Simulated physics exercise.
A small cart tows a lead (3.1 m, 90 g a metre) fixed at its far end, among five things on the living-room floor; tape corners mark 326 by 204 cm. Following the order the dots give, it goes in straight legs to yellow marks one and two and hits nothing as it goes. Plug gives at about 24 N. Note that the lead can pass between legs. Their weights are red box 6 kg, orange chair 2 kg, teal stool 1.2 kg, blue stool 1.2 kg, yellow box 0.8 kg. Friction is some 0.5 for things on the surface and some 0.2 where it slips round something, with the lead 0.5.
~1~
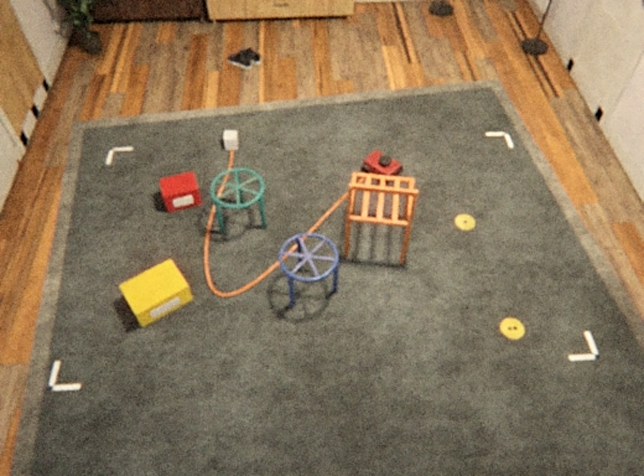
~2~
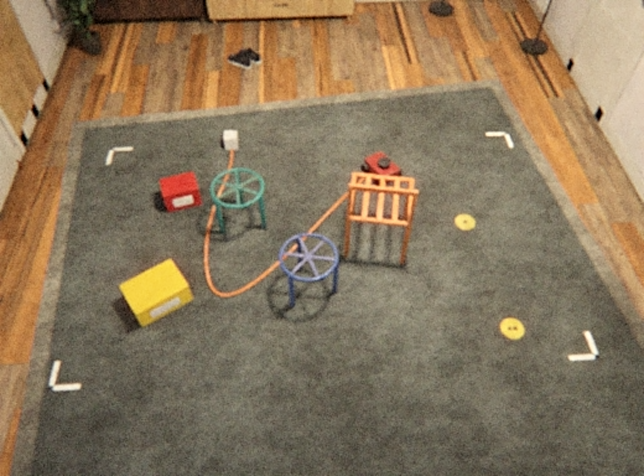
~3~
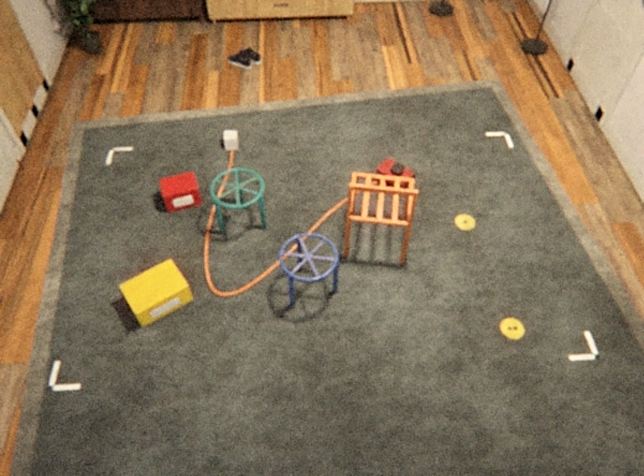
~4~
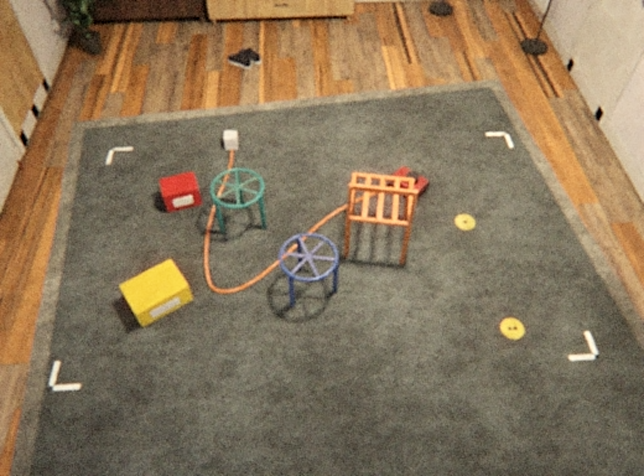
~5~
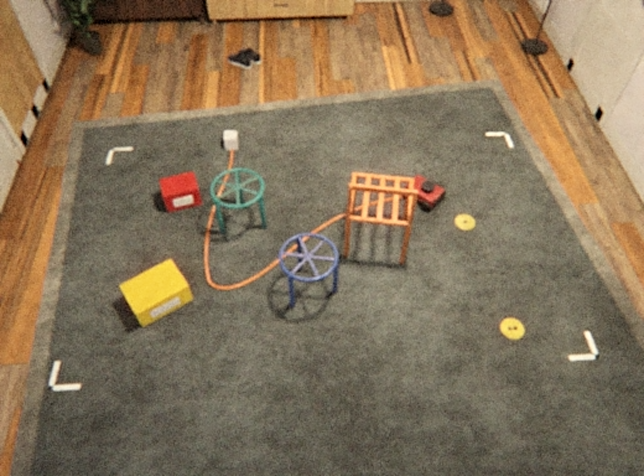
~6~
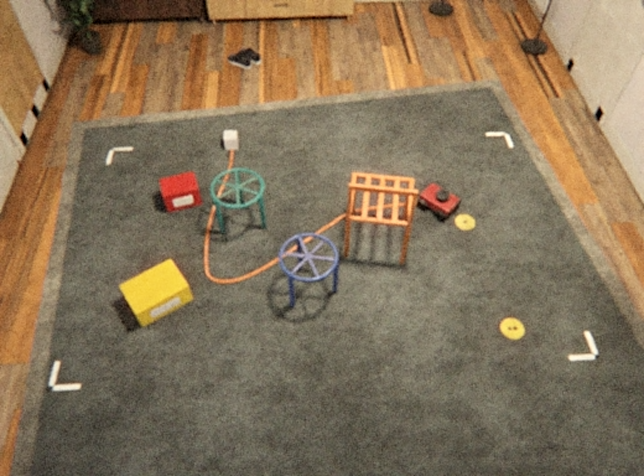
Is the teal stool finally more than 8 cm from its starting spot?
Yes.
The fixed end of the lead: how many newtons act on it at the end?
About 2 N.
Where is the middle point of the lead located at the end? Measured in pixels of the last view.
(339, 214), roughly.
Next, cart at (466, 224), lead slack at the fixed end; nothing else has moved.
Then, cart at (481, 259), lead slack at the fixed end; nothing else has moved.
After that, cart at (494, 293), 4 N at the fixed end; nothing else has moved.
Later, cart at (511, 326), lead slack at the fixed end; teal stool 15 cm off its start.
At the end, cart at (511, 326), 2 N at the fixed end; teal stool 15 cm off its start at (254, 176).
